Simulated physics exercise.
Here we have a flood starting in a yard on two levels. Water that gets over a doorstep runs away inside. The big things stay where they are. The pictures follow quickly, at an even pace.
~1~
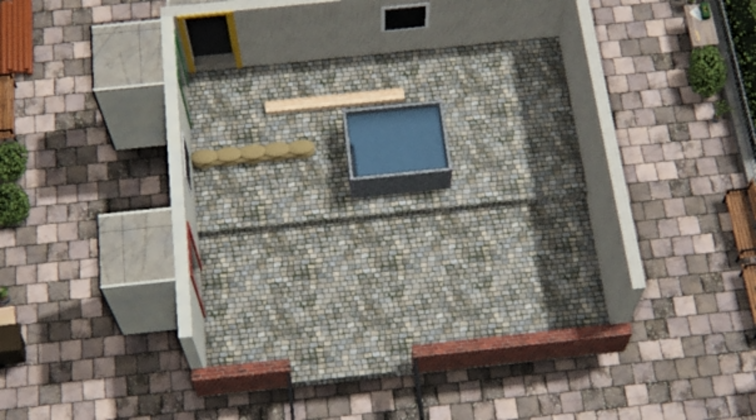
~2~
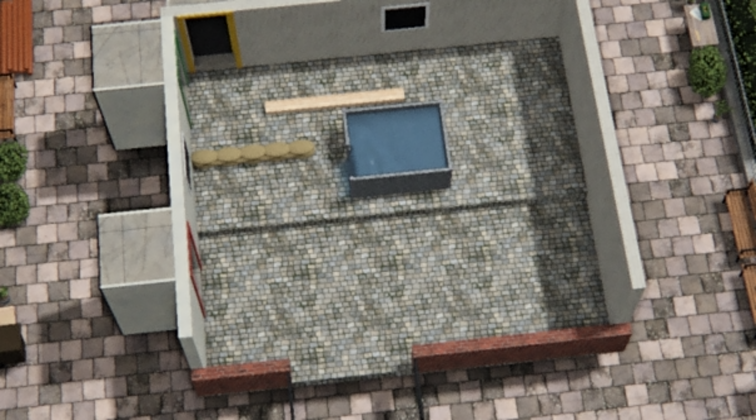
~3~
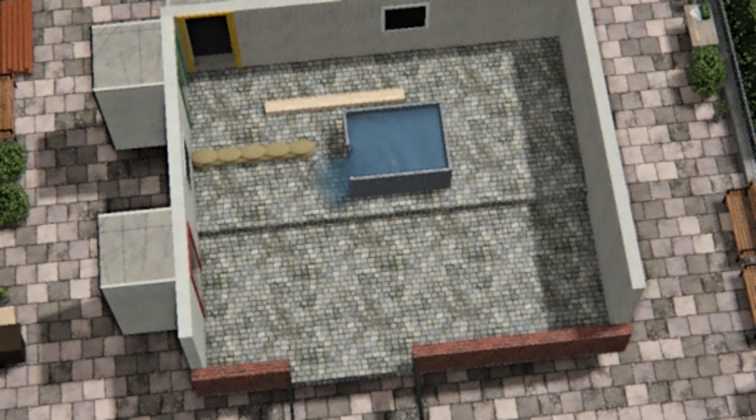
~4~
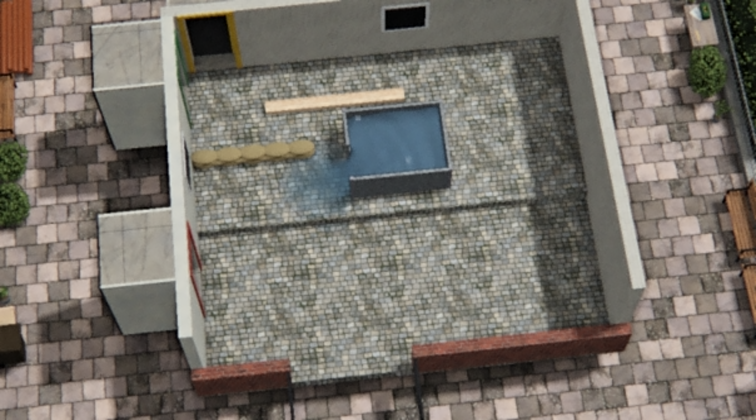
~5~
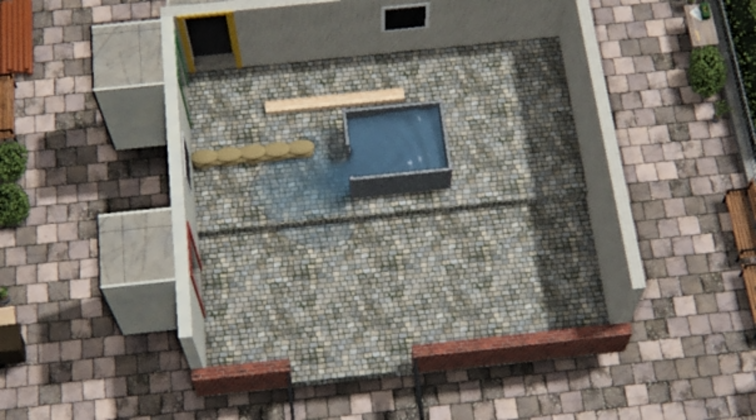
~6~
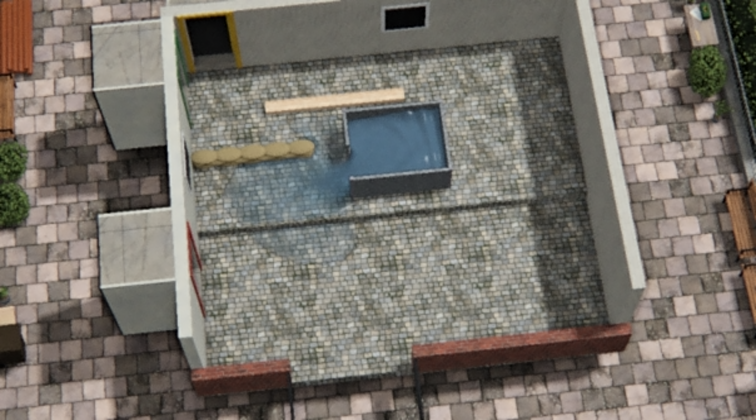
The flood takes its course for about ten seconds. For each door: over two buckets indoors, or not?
The red door stays under that; the green door stays under that; the yellow door stays under that.
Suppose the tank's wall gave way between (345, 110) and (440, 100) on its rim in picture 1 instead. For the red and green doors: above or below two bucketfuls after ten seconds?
My reading: Red door holds; green door takes more.
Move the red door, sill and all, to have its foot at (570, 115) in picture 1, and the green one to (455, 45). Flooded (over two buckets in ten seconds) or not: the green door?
In short: The green one lets less in.
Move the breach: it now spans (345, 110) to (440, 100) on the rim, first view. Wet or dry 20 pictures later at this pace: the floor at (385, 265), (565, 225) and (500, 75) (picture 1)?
As listed: No water, awash, under water.
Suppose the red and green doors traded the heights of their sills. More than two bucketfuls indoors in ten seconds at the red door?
In short: The red one takes more.
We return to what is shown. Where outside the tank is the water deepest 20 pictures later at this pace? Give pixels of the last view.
Around (208, 371).
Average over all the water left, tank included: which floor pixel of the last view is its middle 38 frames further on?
I would point to (319, 254).
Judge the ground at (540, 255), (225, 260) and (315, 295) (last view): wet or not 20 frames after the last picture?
In that order: Clear, flooded, flooded.
A moment on, water covers 20 % of the floor; the red door wet at the sill, nothing in, the green door not reached, the yellow door not reached.
Next, water covers 25 % of the floor; the red door wet at the sill, nothing in, the green door wet at the sill, nothing in, the yellow door not reached.
Then, water covers 30 % of the floor; the red door wet at the sill, nothing in, the green door wet at the sill, nothing in, the yellow door wet at the sill, nothing in.
Later, water covers 55 % of the floor; the red door wet at the sill, nothing in, the green door wet at the sill, nothing in, the yellow door wet at the sill, nothing in.
In the end, water covers 65 % of the floor; the red door wet at the sill, nothing in, the green door wet at the sill, nothing in, the yellow door wet at the sill, nothing in.
